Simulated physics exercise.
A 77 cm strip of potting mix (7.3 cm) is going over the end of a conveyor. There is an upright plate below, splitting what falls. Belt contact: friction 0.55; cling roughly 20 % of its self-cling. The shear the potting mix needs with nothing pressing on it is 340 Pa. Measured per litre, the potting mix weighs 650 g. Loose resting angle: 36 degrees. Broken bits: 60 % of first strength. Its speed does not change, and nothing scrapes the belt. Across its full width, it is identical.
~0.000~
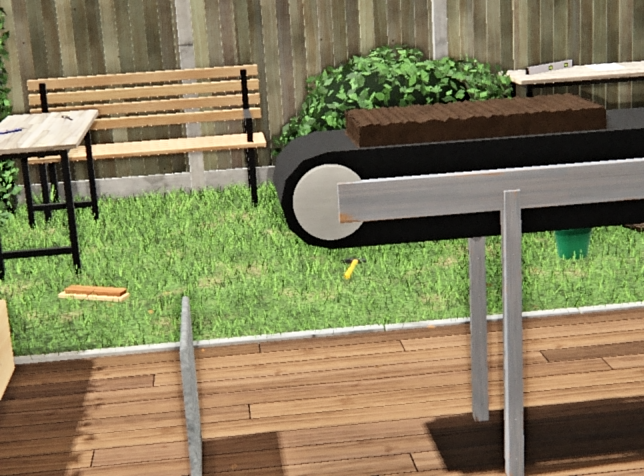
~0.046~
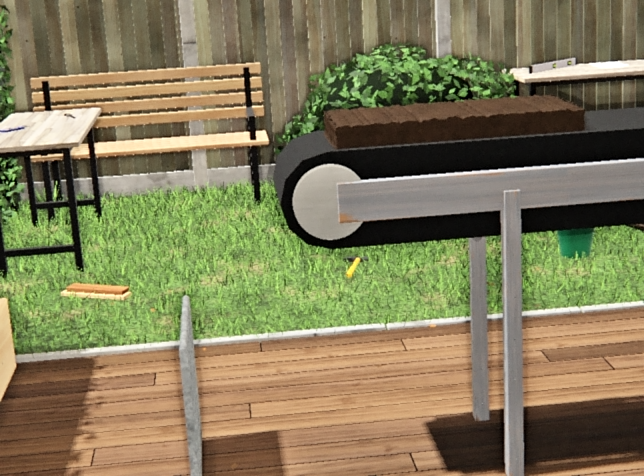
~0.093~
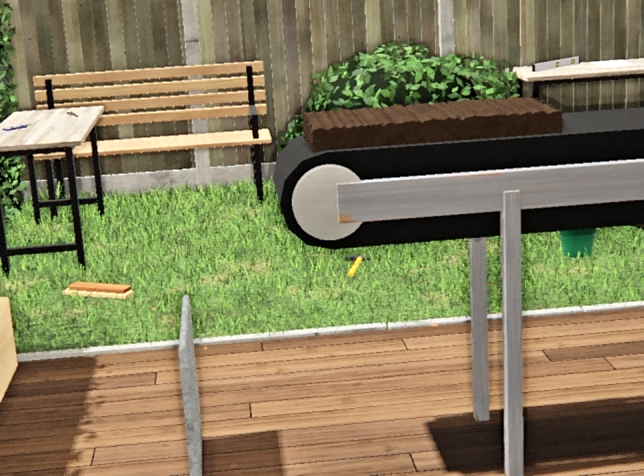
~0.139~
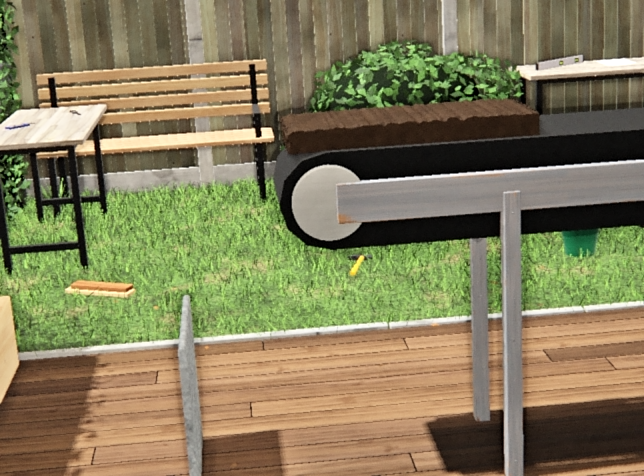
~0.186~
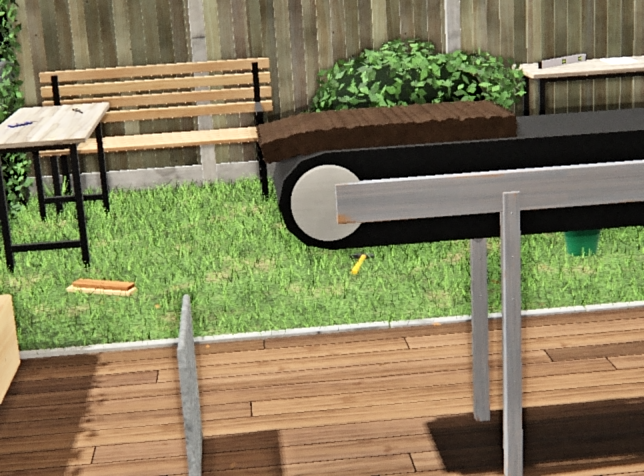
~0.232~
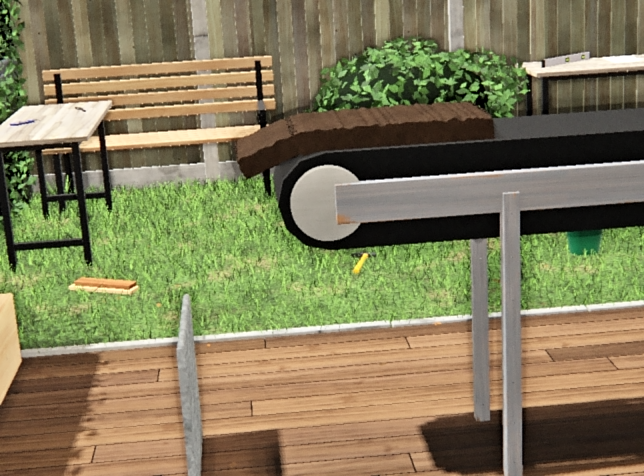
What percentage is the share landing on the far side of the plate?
Roughly 100 %.
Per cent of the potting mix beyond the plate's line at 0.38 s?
It comes to around 0 percent.
After 0.38 s, 0 % is beyond the plate's line.
After 0.55 s, 35 % is beyond the plate's line.
After 0.73 s, 70 % is beyond the plate's line.
After 0.90 s, 100 % is beyond the plate's line.
After 2.03 s, at the end, 100 % is beyond the plate's line.
